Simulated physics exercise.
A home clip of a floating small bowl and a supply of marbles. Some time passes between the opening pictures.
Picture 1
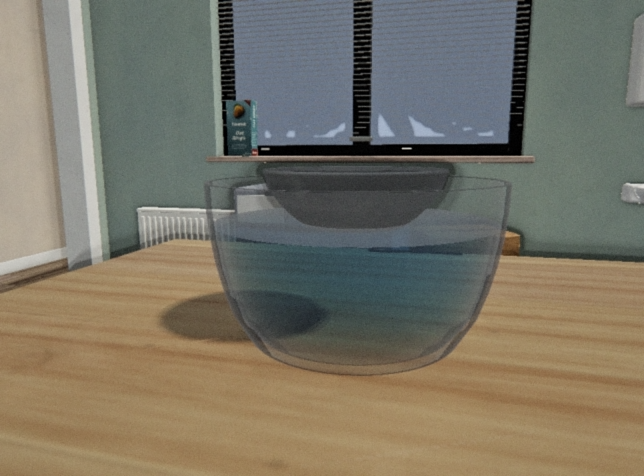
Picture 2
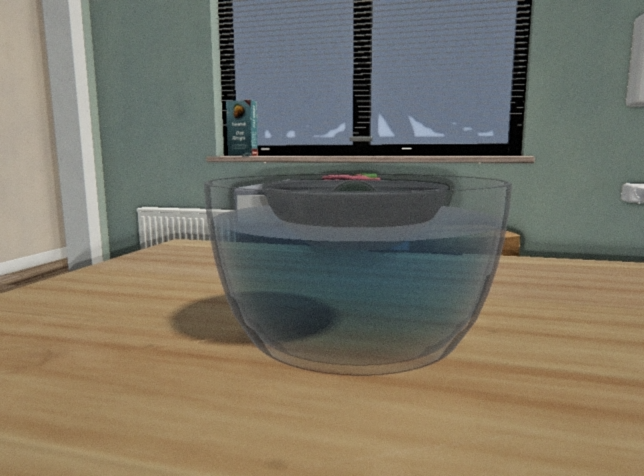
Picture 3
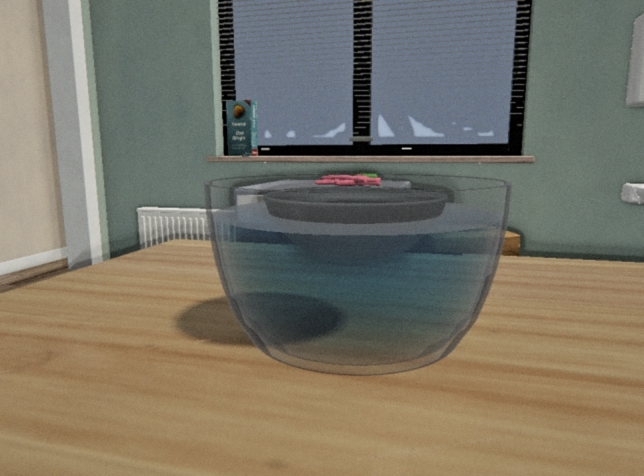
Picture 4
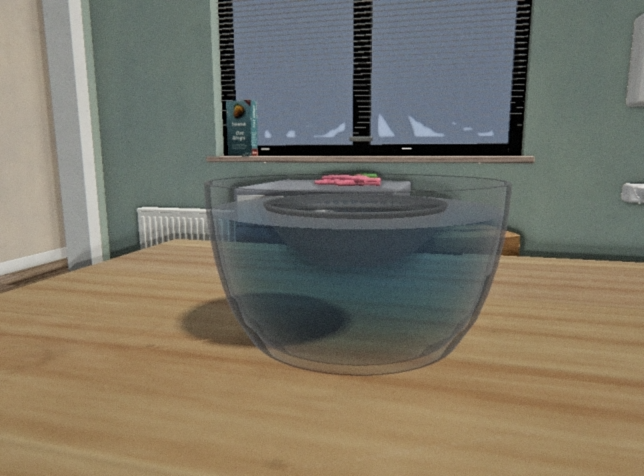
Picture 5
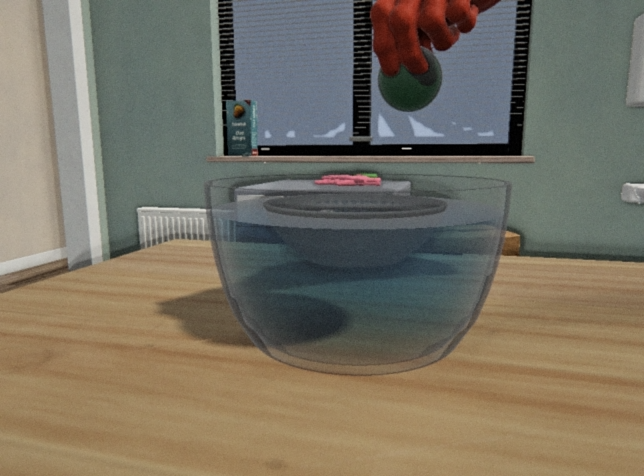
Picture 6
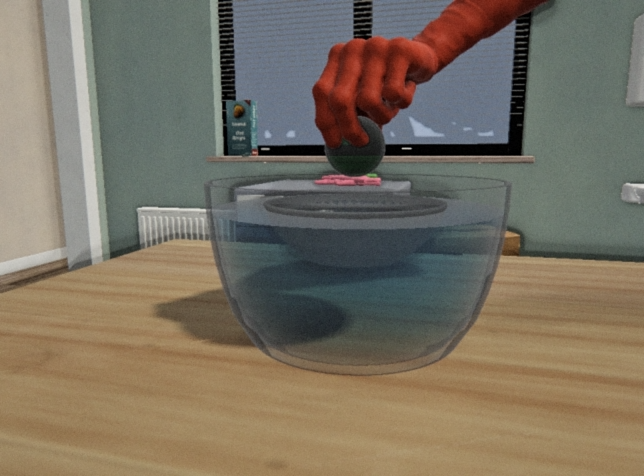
On a wooden table, a small bowl floats lower in water, and a hand brings a marble above it.
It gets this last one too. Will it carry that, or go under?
With one more the small bowl floods and sinks.
A moment on, the glass marble is in and the small bowl dips.
Further on, water pours in over its edge.
When it is over, the small bowl lies on the bottom with its load.
